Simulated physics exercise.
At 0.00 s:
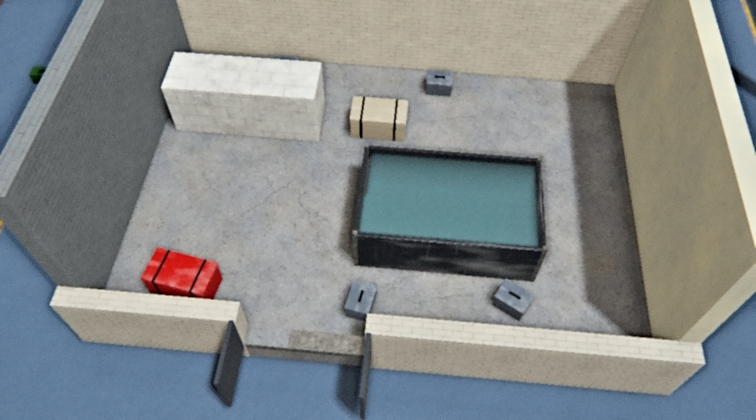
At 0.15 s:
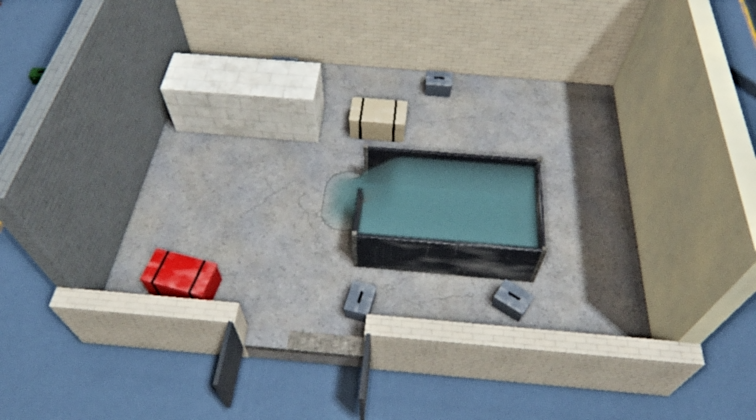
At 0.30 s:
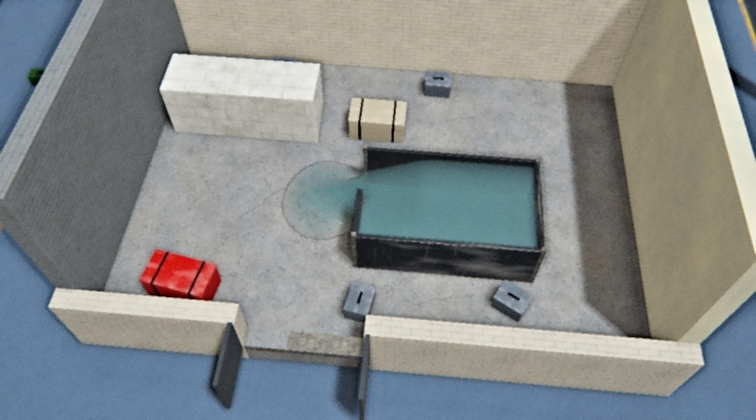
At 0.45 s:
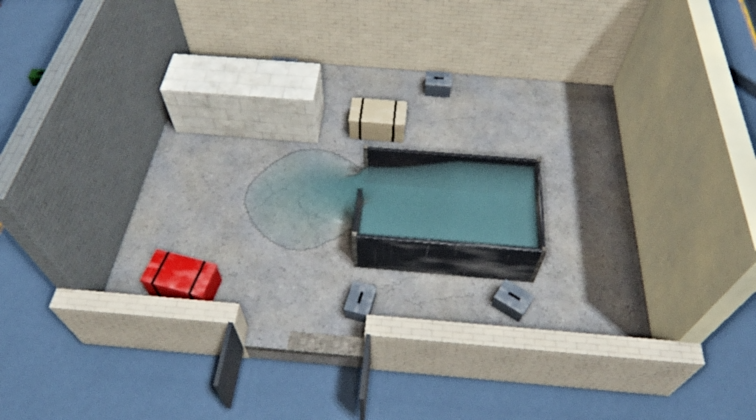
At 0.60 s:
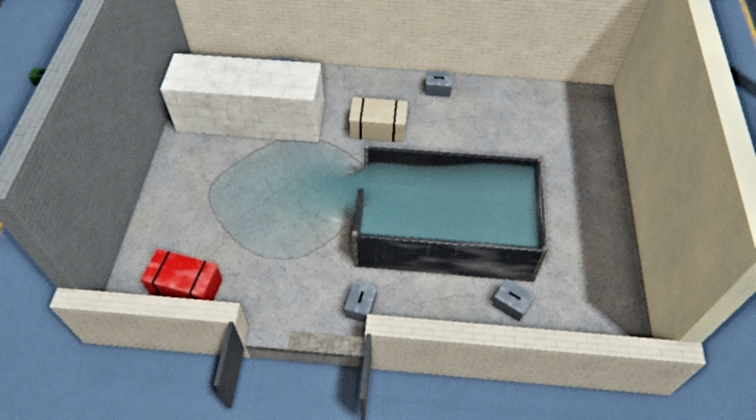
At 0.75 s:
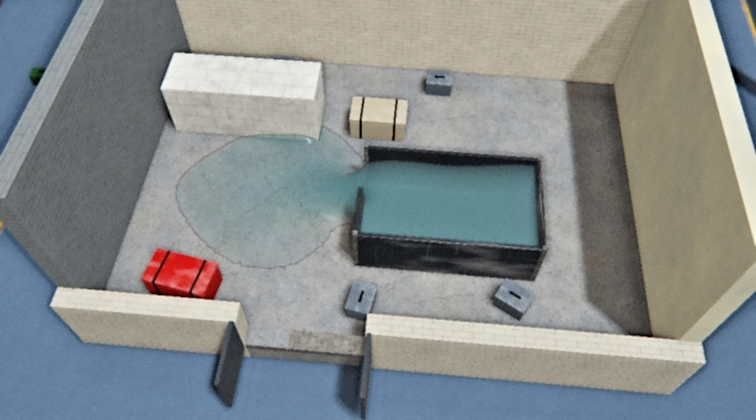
In a warehouse bay, a tank's left side opens and water spreads leftward across the floor.
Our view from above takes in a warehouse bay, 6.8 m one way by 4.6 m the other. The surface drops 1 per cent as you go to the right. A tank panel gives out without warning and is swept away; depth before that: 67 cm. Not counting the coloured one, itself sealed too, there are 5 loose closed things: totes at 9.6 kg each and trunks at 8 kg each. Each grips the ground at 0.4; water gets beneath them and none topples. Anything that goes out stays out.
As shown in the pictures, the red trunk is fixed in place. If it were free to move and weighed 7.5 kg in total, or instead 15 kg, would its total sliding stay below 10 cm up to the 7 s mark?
Neither one keeps it below that.
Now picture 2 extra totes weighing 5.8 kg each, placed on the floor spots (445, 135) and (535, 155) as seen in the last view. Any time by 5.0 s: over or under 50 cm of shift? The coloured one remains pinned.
Within, then within.
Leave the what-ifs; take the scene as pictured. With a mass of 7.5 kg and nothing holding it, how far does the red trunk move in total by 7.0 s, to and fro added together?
I'd say roughly 350 centimetres in all.
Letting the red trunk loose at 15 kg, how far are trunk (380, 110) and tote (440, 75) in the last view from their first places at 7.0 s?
Respectively, 10 cm and 0 cm.
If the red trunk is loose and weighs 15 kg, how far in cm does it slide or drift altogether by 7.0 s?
Roughly 300 centimetres altogether.
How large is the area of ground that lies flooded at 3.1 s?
I'd estimate close to 14 m2.
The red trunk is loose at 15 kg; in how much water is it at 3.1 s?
Depth: Approx. 12 cm.
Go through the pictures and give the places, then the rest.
In the first frame, the red trunk at (179, 270) rests on the ground; 2.9 m2 under water; 0 of 6 have shifted.
In the second frame, the red trunk at (178, 271), on the bottom; water covers 3.3 m2; 0 of 6 have shifted.
In the third frame, the red trunk at (178, 272) rests on the ground; 3.9 m2 under water; 0 of 6 have shifted.
In the fourth frame, the red trunk at (178, 272), on the bottom; 4.8 m2 under water; 0 of 6 have shifted.
In the fifth frame, the red trunk at (179, 272) rests on the ground; water covers 5.9 m2; 0 of 6 have shifted.
In the sixth frame, the red trunk at (179, 271), on the bottom; water covers 7.1 m2; 0 of 6 have shifted.
After 1.4 s the red trunk would be 7 cm from its start with 7.5 kg and 0 cm from its start with 15 kg; 2 cm of water round it then.
After 3.1 s the red trunk would be 38 cm from its start with 7.5 kg and 35 cm from its start with 15 kg; 12 cm of water round it then.
After 4.9 s the red trunk would be 176 cm from its start with 7.5 kg and 175 cm from its start with 15 kg; 8 cm of water round it then.
After 7.0 s the red trunk would be 131 cm from its start with 7.5 kg and 165 cm from its start with 15 kg; 8 cm of water round it then.
